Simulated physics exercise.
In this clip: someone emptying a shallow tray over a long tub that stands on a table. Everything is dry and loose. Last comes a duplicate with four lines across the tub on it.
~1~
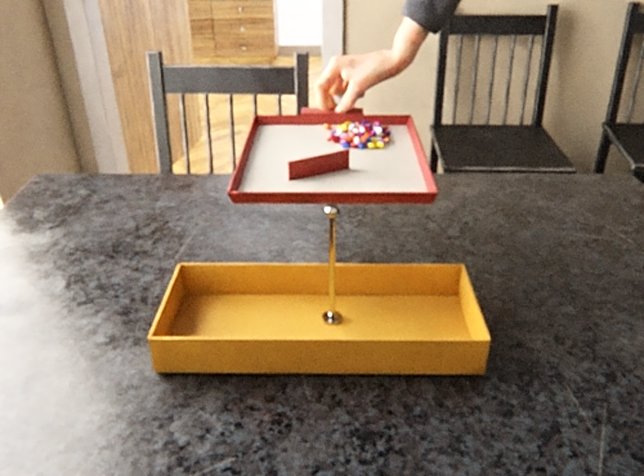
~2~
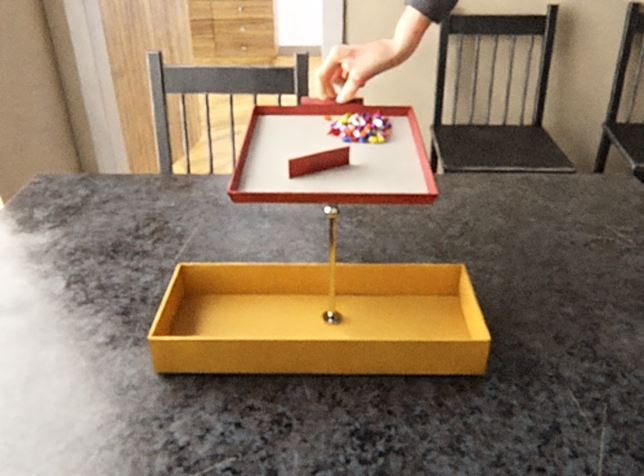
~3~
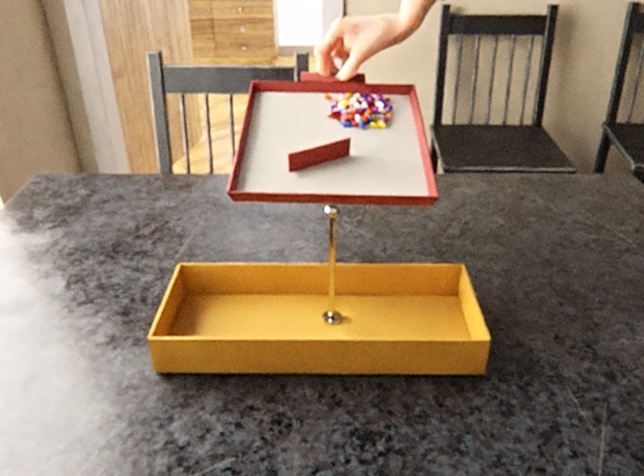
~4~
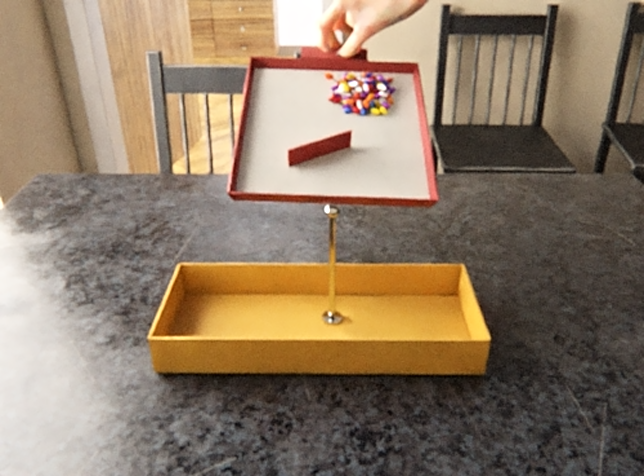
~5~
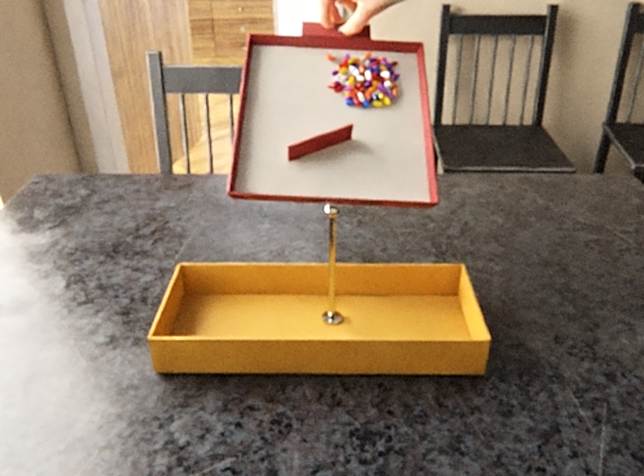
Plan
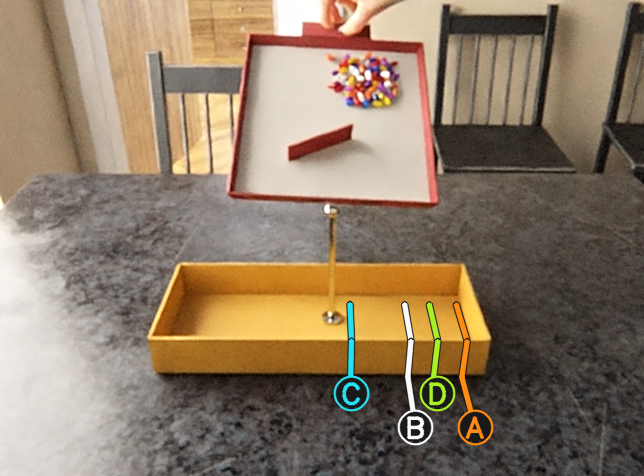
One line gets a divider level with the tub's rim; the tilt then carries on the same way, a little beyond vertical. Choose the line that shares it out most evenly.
Use line B.
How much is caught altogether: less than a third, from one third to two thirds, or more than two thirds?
It is more than two thirds.
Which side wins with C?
The right side.
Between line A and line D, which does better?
D it is.
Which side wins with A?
Left.
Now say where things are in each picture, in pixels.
The first frame shows corners of the pouring end at (233, 190) and (433, 190), level; middle of the load at (357, 135), jelly beans.
The second frame shows corners of the pouring end at (232, 190) and (433, 191), barely tipped; fin from (288, 159) to (350, 146).
The third frame shows corners of the pouring end at (232, 190) and (433, 194), a little tipped; front corners of the tub at (149, 338) and (489, 340).
The fourth frame shows corners of the pouring end at (232, 190) and (434, 197), clearly tipped; far corners at (254, 59) and (415, 65).
The fifth frame shows corners of the pouring end at (232, 190) and (434, 199), clearly tipped; the right corner sinks a little lower.
On the marked copy, line A crosses the front rim at (466, 339); line B crosses the front rim at (410, 339); line C crosses the front rim at (351, 339); line D crosses the front rim at (437, 339).
Choosing A, of what is caught, nearly all on the left of the divider, a stray few on the right.
Choosing B, of what is caught, about half on the left of the divider, about half on the right.
Choosing C, of what is caught, about a quarter on the left of the divider, most on the right.
Choosing D, of what is caught, most on the left of the divider, about a quarter on the right.
